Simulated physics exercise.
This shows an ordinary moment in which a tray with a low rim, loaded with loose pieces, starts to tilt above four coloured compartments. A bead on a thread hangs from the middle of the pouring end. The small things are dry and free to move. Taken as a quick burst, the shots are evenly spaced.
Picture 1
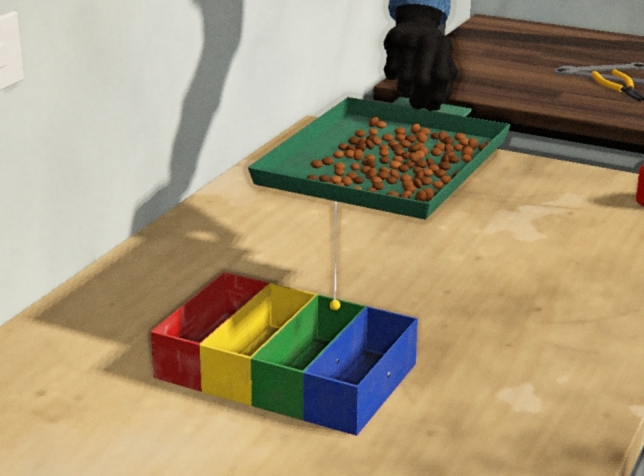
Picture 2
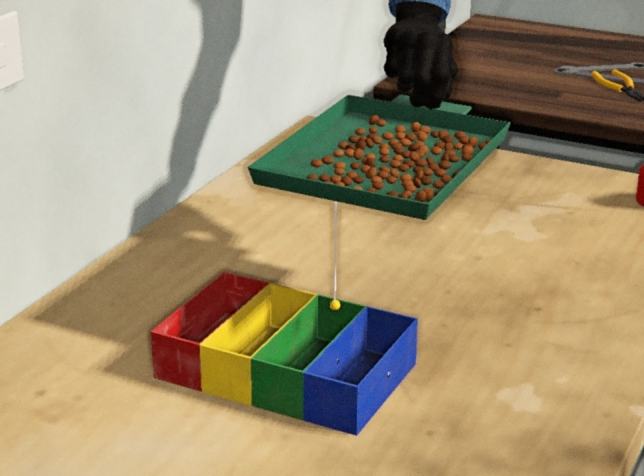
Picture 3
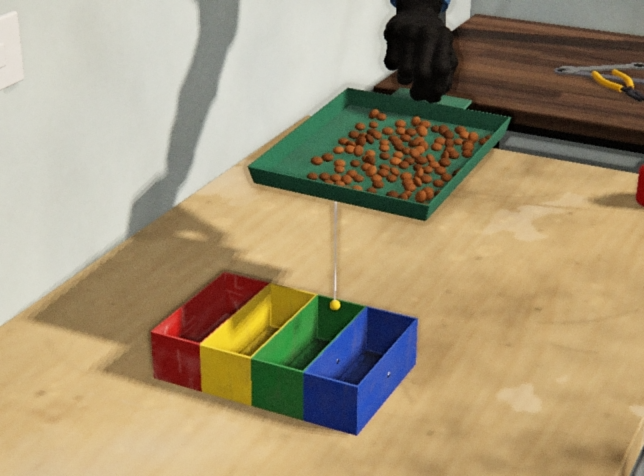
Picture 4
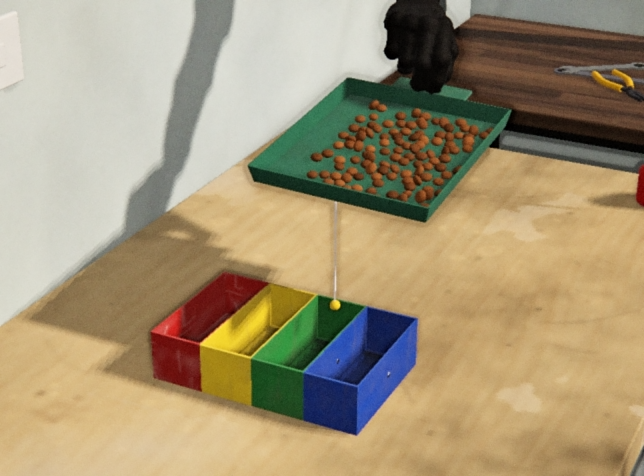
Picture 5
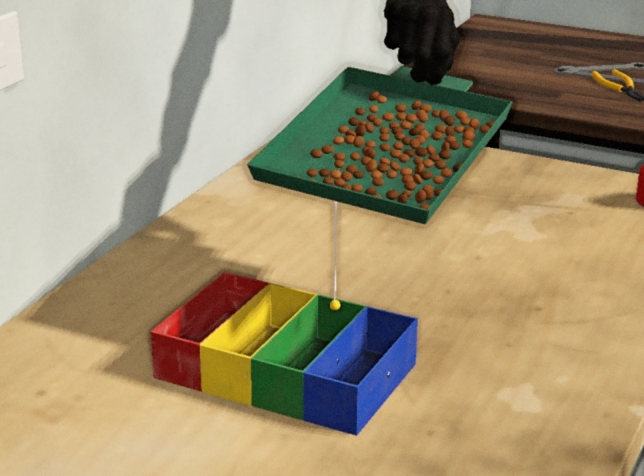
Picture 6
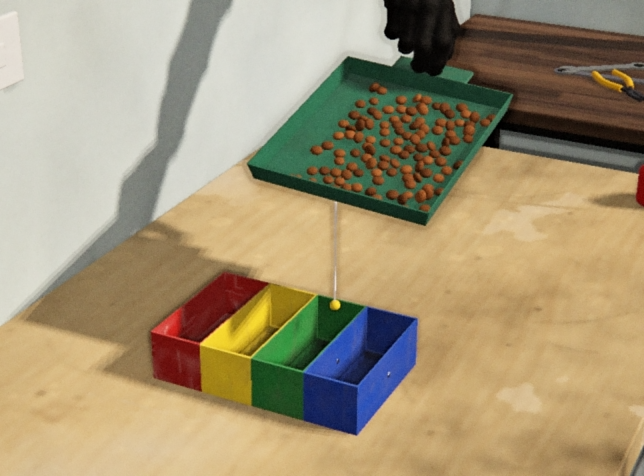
On a pale wooden workbench, a black-gloved hand holds a green tray of loose brown kibble level above joined red, yellow, green and blue compartments, a yellow bead hanging beneath the tray. The hand then gradually raises the far end, and the pouring edge tilts slightly lower at its right corner.
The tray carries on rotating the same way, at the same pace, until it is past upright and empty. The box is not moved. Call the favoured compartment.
The blue compartment is favoured.
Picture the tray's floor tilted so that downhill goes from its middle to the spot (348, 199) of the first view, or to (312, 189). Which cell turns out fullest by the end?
First place: The blue one; second place: The yellow cell.
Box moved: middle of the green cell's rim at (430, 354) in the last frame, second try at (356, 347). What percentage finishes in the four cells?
Close to 100 %, followed by close to 100 %.
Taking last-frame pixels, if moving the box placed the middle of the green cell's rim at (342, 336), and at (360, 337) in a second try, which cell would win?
The first time it is blue, and the second time it is the blue one.
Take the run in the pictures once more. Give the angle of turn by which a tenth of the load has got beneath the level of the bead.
Near 90 degrees.
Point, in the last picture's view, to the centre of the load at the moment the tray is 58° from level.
Look about (392, 173) in the last picture.
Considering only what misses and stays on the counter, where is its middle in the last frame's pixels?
Their middle ends up at roughly (424, 409).
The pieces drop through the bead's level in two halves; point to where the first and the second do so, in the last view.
Roughly at (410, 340) first, and then at (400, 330).
Just after the last frame, tray tipped steeply; every one on the tray.
A moment on, tray tipped right over; about a tenth on the tray; roughly a quarter in the blue cell; just a few in the green cell; roughly two thirds falling or outside the box.
Further on, tray tipped past a quarter turn; roughly a quarter in the blue cell; just a few in the green cell; just a few in the yellow cell; roughly two thirds falling or outside the box.
When it is over, tray tipped past a quarter turn; roughly a quarter in the blue cell; just a few in the green cell; just a few in the yellow cell; not one in the red cell; roughly two thirds outside the box.
